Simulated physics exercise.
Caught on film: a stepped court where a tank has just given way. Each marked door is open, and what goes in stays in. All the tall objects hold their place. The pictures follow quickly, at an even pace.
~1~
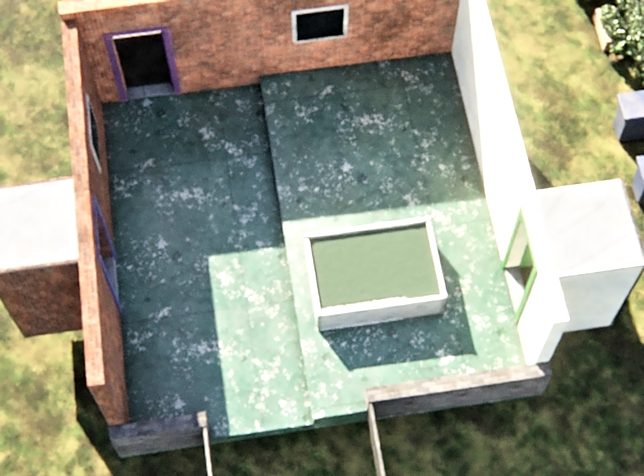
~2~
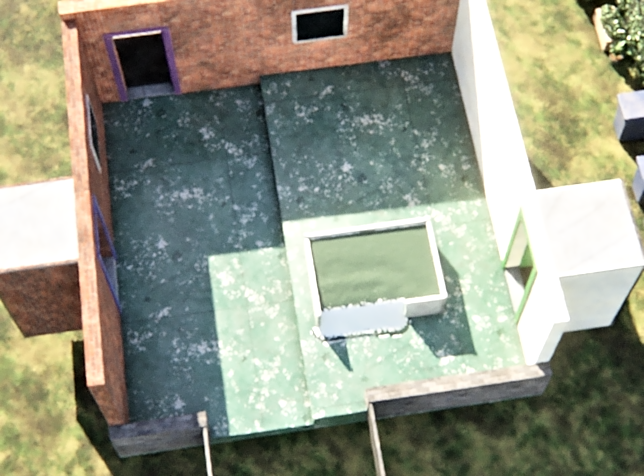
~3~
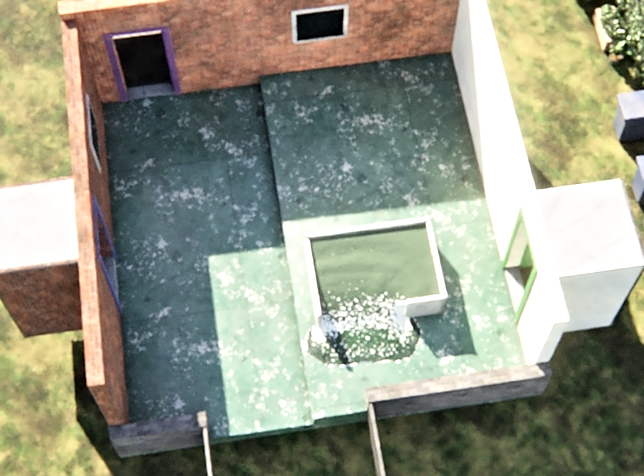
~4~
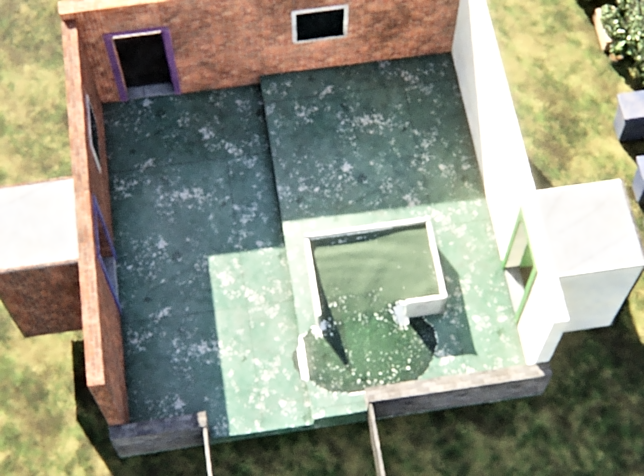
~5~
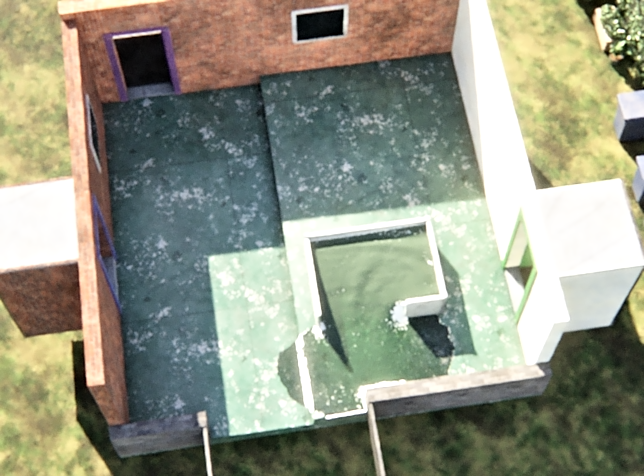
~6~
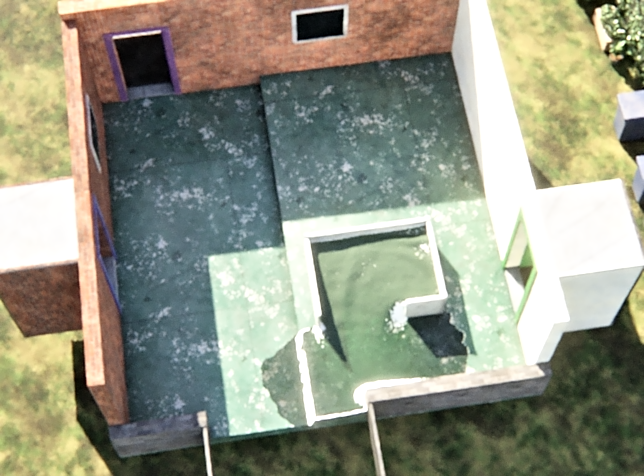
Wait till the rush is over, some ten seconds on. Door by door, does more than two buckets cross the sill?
In the end: The green door admits no more than that; the blue door admits no more than that; the purple door admits no more than that.
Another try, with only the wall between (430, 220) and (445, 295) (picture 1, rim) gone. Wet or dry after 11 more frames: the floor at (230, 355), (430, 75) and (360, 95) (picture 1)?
In turn: Not flooded, wet, free of water.
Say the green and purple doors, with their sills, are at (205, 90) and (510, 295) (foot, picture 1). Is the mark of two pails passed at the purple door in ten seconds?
Then: The purple one passes that mark.
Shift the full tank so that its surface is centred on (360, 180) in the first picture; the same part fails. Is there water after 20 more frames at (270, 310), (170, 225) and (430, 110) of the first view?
As listed: Awash, no water, free of water.
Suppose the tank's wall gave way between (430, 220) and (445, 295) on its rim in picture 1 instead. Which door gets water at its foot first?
That is the door marked green.
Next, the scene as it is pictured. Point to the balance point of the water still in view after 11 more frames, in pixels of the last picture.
Around (388, 318).
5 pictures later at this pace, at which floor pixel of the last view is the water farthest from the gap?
I would point to (528, 373).
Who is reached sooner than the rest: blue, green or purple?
The green door.
A moment on, water covers 10 % of the floor; the green door not reached, the blue door not reached, the purple door not reached.
Next, water covers 15 % of the floor; the green door wet at the sill, nothing in, the blue door not reached, the purple door not reached.
Then, water covers 25 % of the floor; the green door under two buckets in, the blue door not reached, the purple door not reached.
Later, water covers 40 % of the floor; the green door under two buckets in, the blue door not reached, the purple door not reached.
In the end, water covers 45 % of the floor; the green door under two buckets in, the blue door not reached, the purple door not reached.
